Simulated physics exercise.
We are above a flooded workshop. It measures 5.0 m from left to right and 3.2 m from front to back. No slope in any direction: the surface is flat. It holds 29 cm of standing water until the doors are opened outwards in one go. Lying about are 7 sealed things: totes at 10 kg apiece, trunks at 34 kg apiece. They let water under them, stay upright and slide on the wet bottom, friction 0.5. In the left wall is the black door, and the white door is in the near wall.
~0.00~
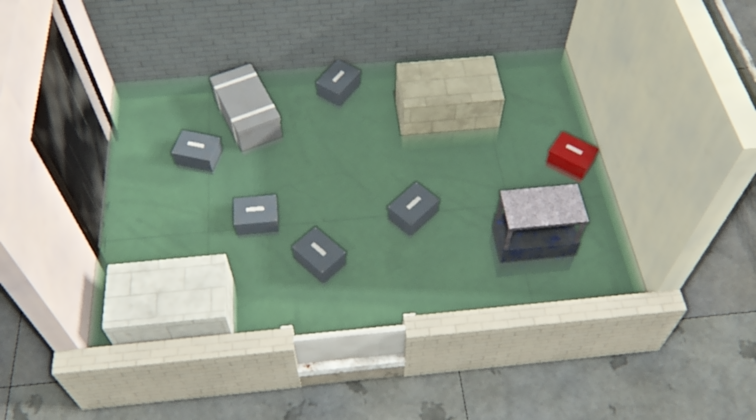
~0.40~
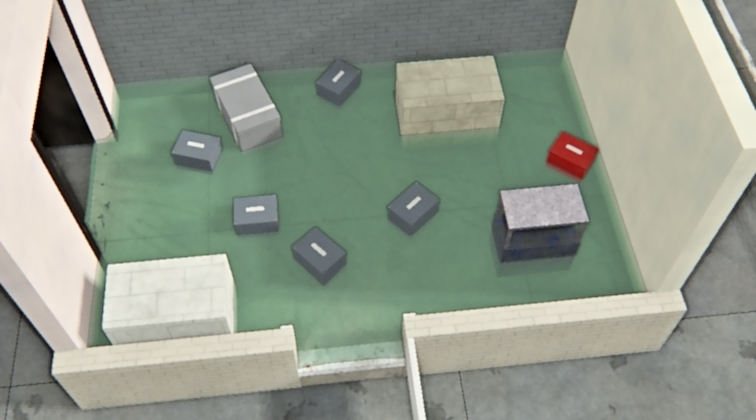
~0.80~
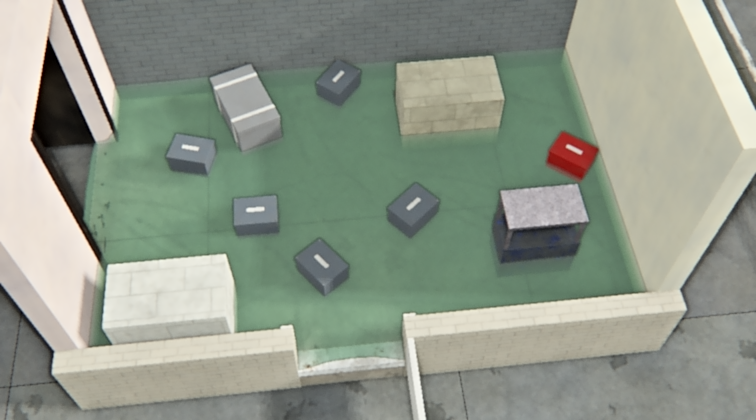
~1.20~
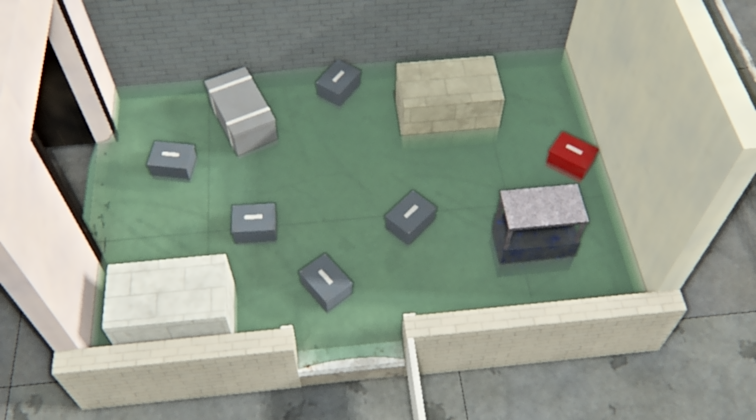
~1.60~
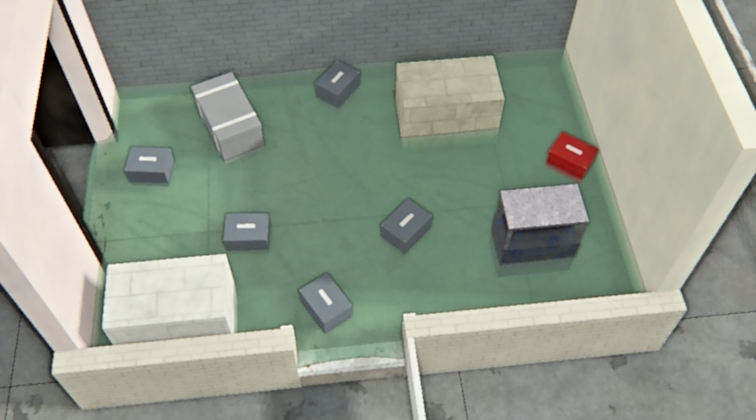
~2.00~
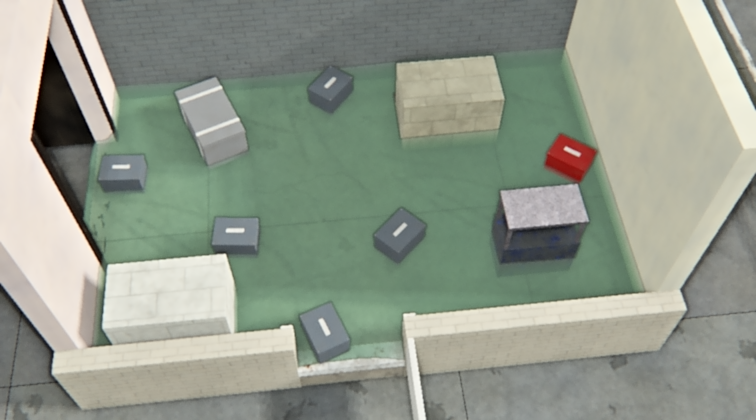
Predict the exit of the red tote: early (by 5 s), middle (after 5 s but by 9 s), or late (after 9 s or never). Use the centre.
Late.
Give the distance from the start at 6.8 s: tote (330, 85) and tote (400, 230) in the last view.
The first is 200 cm off, the second is washed out.
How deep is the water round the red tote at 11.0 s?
11 cm, roughly.
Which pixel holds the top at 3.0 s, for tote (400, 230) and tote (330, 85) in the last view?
First near (360, 255), second near (295, 97).
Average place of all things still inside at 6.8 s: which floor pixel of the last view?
The centre is close to (333, 176).
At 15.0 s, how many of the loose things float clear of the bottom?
Of them, 0.
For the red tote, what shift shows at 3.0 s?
Around 20 cm from the start by that time.
After 3.0 s the red tote is near (569, 165), 0.2 m from its start, afloat; 2 of 7 are out; 5 afloat.
After 6.8 s the red tote is near (504, 192), 0.8 m from its start, afloat; 5 of 7 are out; 2 afloat.
After 11.0 s the red tote is near (453, 219), 1.4 m from its start, afloat; 6 of 7 are out; 1 afloat.
After 15.0 s the red tote is near (388, 229), 2.0 m from its start, aground; 6 of 7 are out; 0 afloat.
